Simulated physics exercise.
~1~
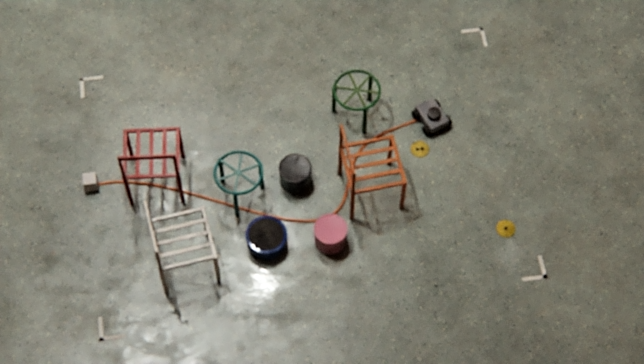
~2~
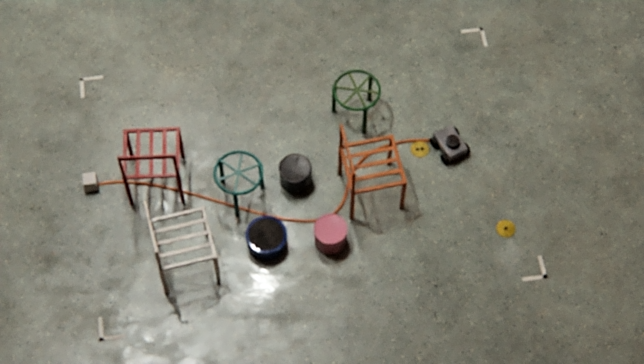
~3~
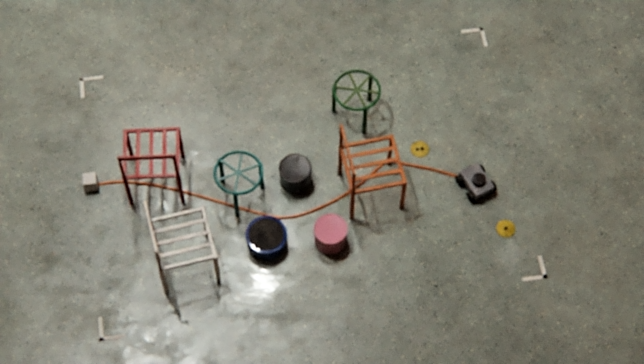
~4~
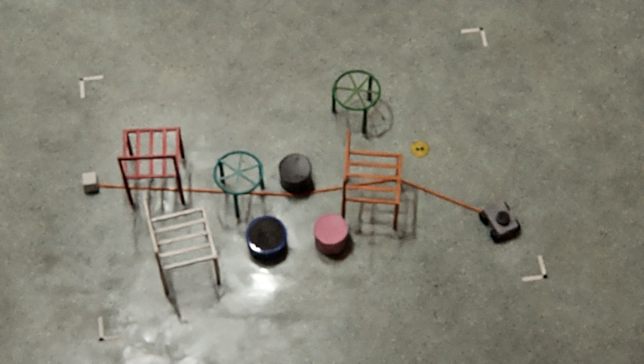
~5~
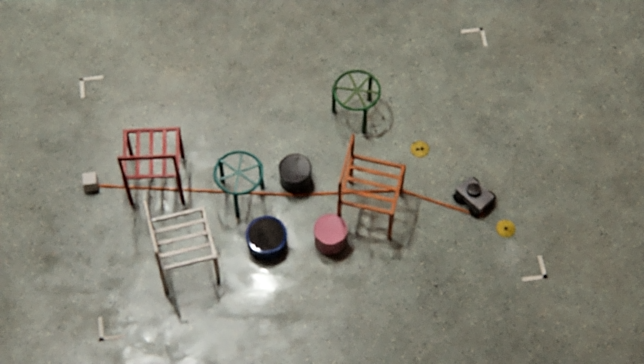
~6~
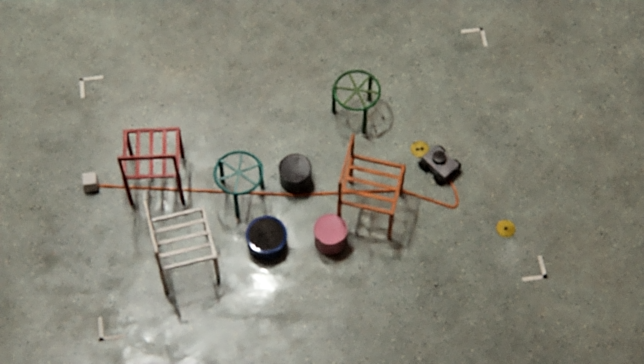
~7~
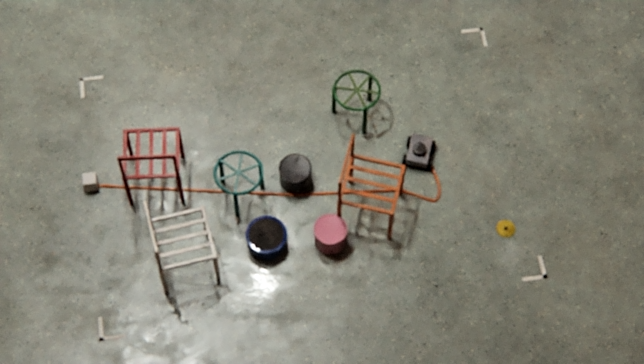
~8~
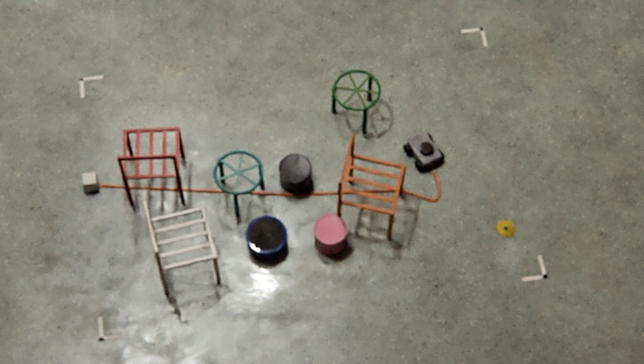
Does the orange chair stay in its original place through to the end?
No, the orange chair gets shifted as the lead pulls tight, and it ends turned from where it began. The white chair keeps its place.
On concrete, a cart's lead pulls the orange chair askew, then the cart returns and stops.
